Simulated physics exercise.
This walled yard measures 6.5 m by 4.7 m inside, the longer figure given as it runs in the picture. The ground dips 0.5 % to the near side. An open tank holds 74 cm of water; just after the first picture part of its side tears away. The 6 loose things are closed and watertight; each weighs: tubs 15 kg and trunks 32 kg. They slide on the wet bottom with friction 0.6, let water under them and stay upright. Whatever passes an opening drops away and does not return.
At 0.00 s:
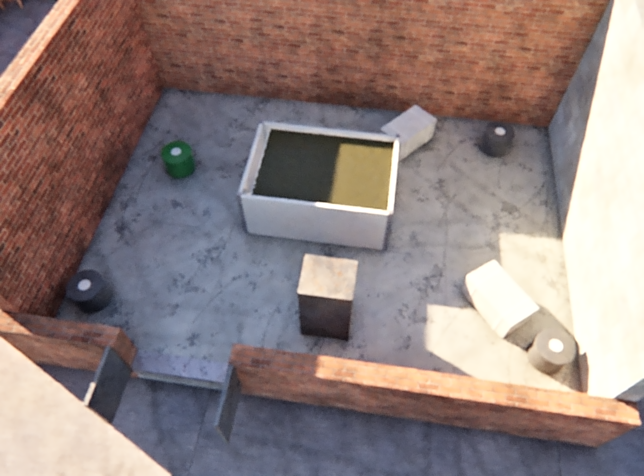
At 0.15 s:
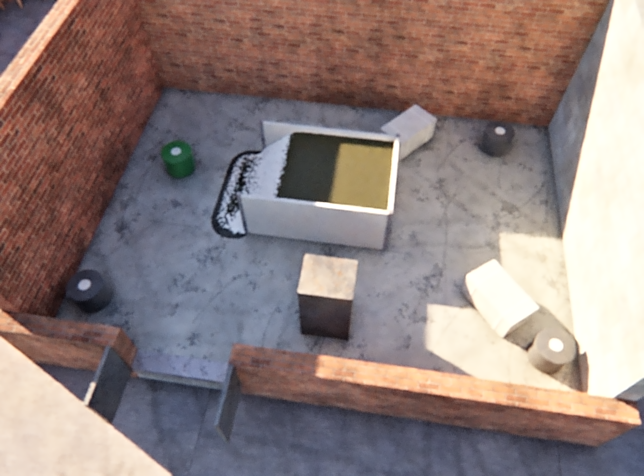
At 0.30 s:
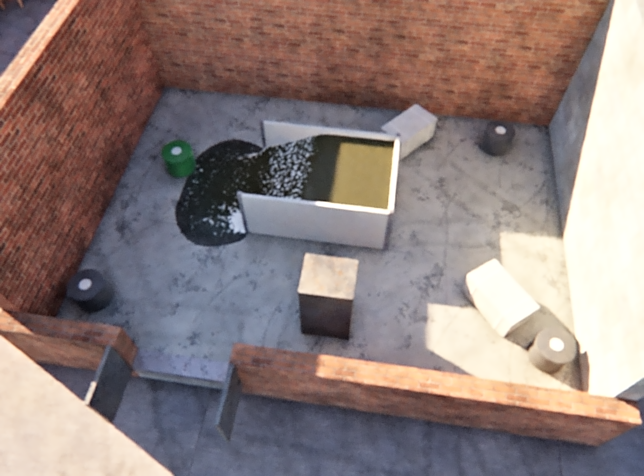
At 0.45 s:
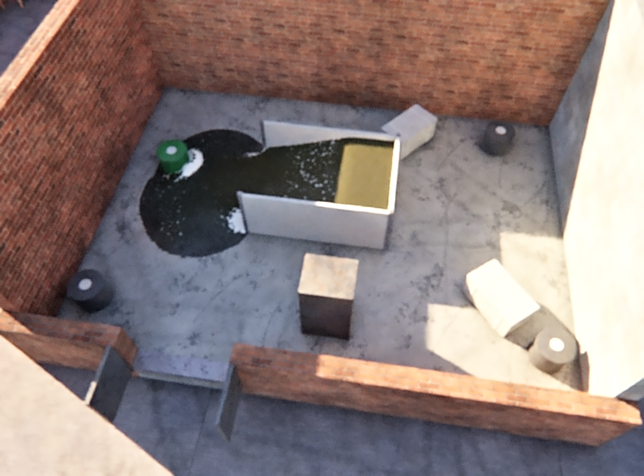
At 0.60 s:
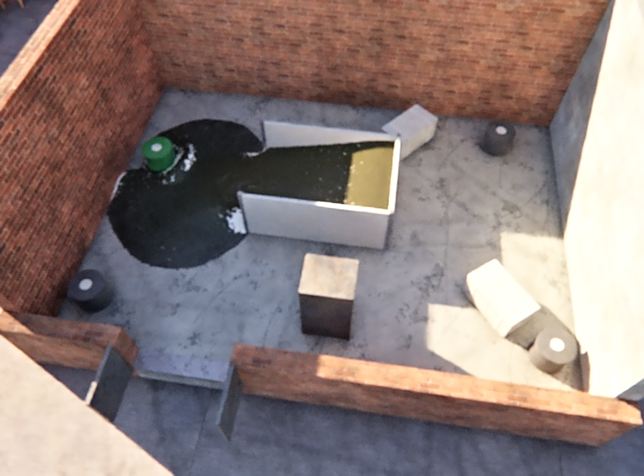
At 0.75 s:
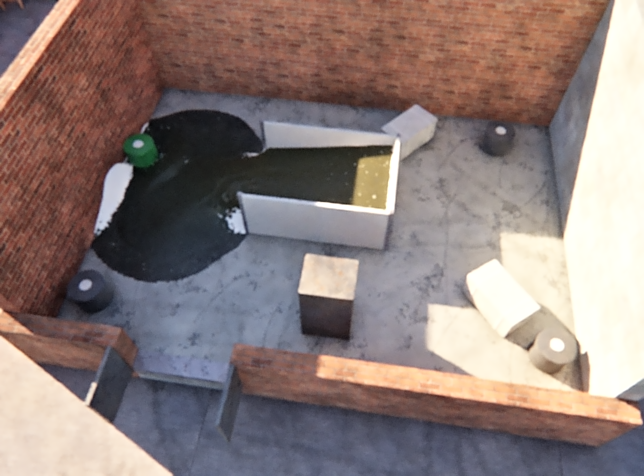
We see dark water pour from the opened left side of a white tank in a brick-walled yard, spreading across the floor and around a green tub, which shifts left toward the wall while the other objects stay put.
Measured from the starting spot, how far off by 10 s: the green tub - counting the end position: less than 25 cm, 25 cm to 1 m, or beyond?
Green tub gets carried off.
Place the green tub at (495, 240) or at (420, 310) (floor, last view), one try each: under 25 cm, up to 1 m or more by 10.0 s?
In that order: It holds its place; it barely shifts.
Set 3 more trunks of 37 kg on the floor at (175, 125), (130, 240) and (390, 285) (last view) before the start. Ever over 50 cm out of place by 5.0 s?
In that order: More, past it, less.
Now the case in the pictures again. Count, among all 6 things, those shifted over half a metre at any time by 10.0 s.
3 of them.
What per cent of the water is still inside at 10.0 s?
About 84 per cent.
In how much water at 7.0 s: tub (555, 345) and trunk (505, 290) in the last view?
About 9 and 7 cm.
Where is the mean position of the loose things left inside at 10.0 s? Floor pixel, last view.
At about (448, 223).
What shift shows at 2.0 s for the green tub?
Roughly 120 cm by then.
After 2.0 s the green tub is near (172, 91), 1.2 m from its start, afloat; 0 of 6 are out; 2 afloat.
After 4.5 s the green tub is near (405, 120), 3.5 m from its start, aground; 0 of 6 are out; 0 afloat.
After 7.0 s the green tub is near (441, 127), 4.0 m from its start, afloat; 0 of 6 are out; 1 afloat.
After 10.0 s the green tub is near (440, 125), 4.0 m from its start, aground; 0 of 6 are out; 1 afloat.
